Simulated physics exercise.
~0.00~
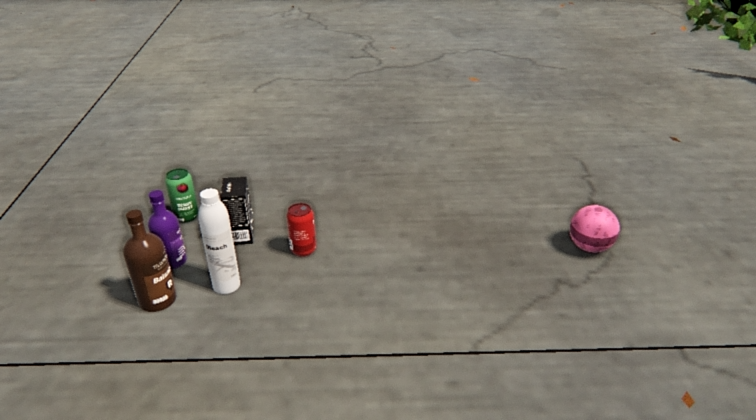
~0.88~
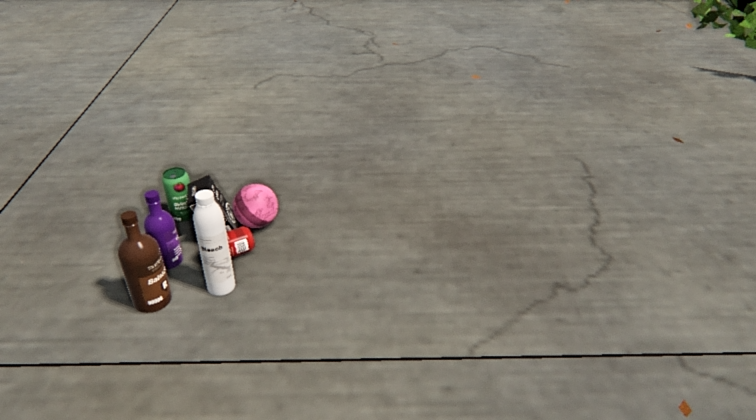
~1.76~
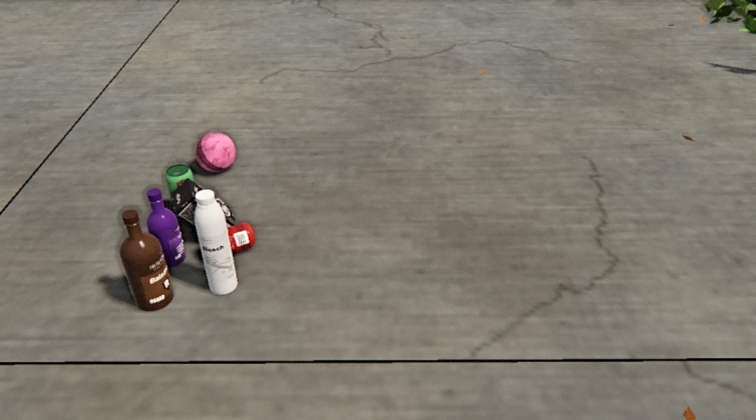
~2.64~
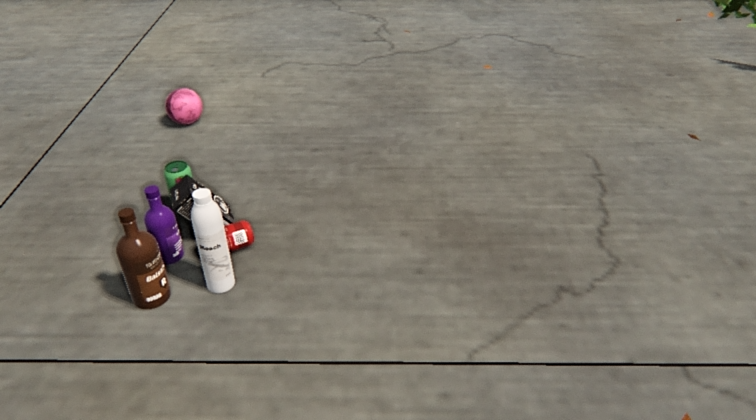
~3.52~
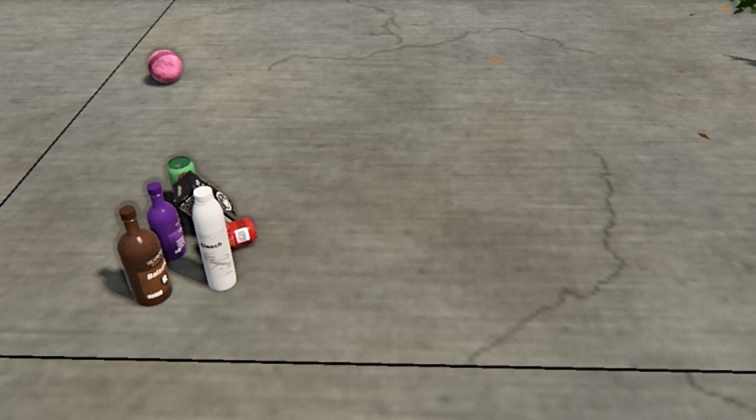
The footage shows a pink ball rolling left across a concrete floor into a cluster of bottles, cans and a black carton. The red can topples and the carton tips over, while the ball continues toward the upper left and the other items stay standing.
